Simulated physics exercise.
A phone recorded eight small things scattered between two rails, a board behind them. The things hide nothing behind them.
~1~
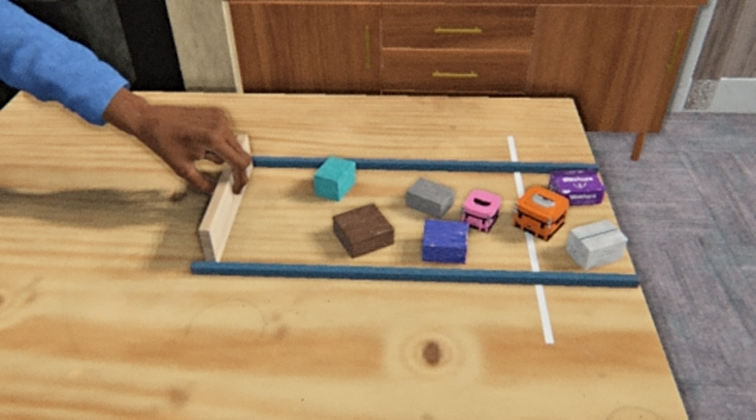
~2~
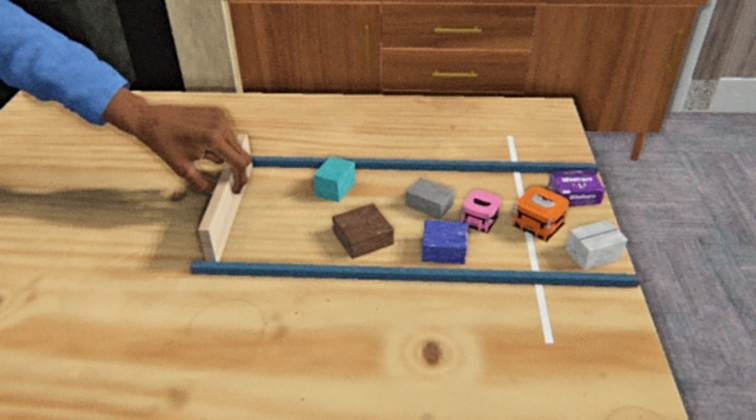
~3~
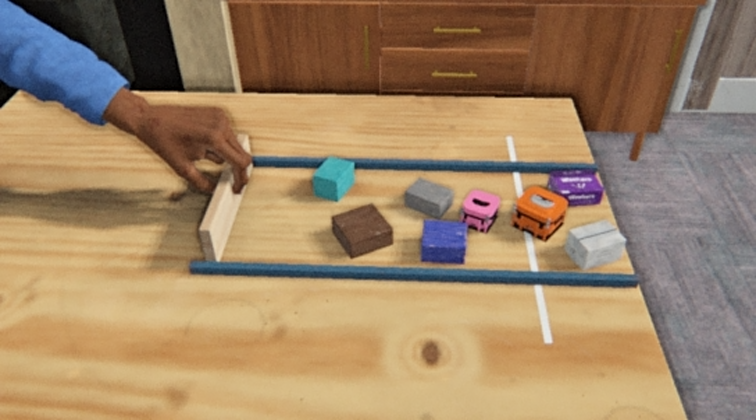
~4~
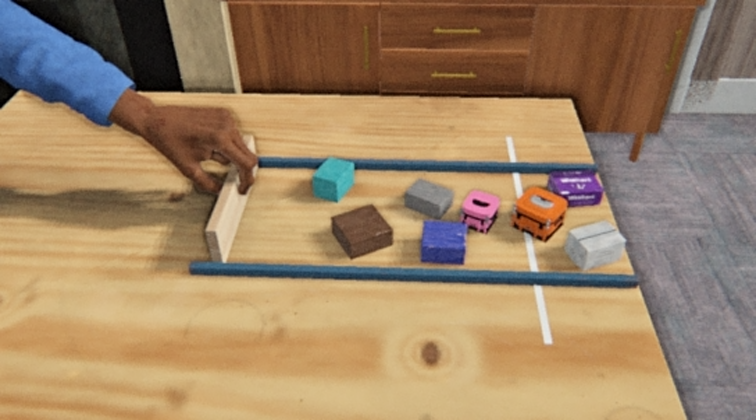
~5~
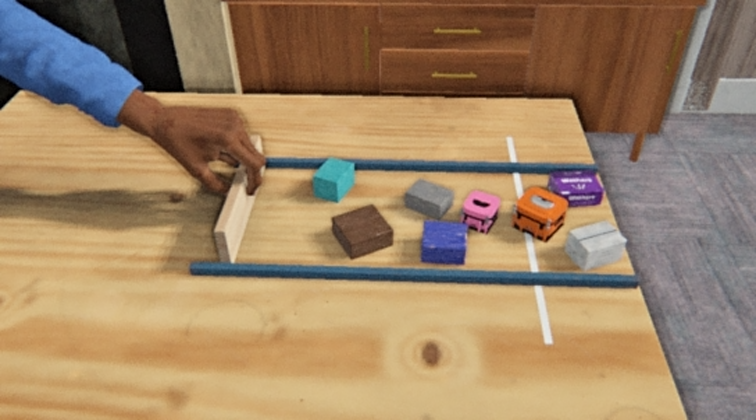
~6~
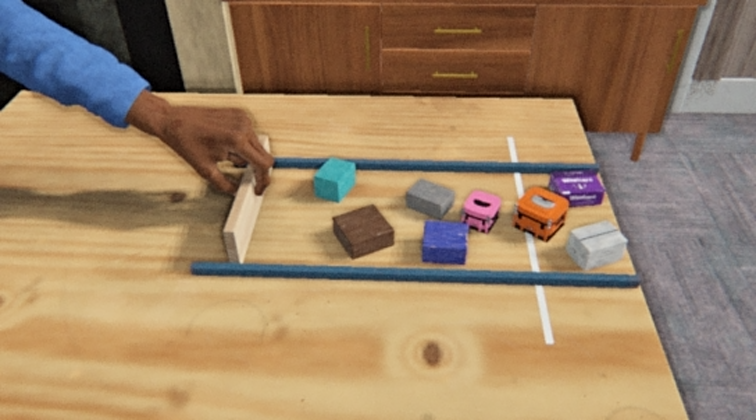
On a wooden table, a hand slides a board slightly right toward eight scattered objects.
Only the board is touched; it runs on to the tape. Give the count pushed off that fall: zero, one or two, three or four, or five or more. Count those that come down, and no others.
Count: One or two.
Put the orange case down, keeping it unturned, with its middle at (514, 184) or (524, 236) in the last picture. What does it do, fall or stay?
At the first place it rests in place, and at the second it goes off the edge.
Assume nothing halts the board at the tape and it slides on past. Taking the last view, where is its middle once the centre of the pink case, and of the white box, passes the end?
Roughly (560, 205); roughly (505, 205).
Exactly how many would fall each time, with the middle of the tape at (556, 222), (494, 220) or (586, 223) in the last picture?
Tallies in the order asked: 3, 0, 5.
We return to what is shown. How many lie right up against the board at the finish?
3 of them.
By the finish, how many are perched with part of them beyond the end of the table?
The number would be 0.
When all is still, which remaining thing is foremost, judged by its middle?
Result - foremost is the blue block.
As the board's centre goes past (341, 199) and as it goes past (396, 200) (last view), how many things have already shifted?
At the first point the count is 2, at the second it's 4.
Early on, none off yet; white box at rest near (596, 246); purple box at rest near (576, 188); orange case at rest near (541, 214).
A while later, none off yet; white box moving near (608, 250); purple box at rest near (576, 188); orange case travelled about its own width near (587, 218).
Finally, the number that fall off is one or two; lost, orange case and white box.
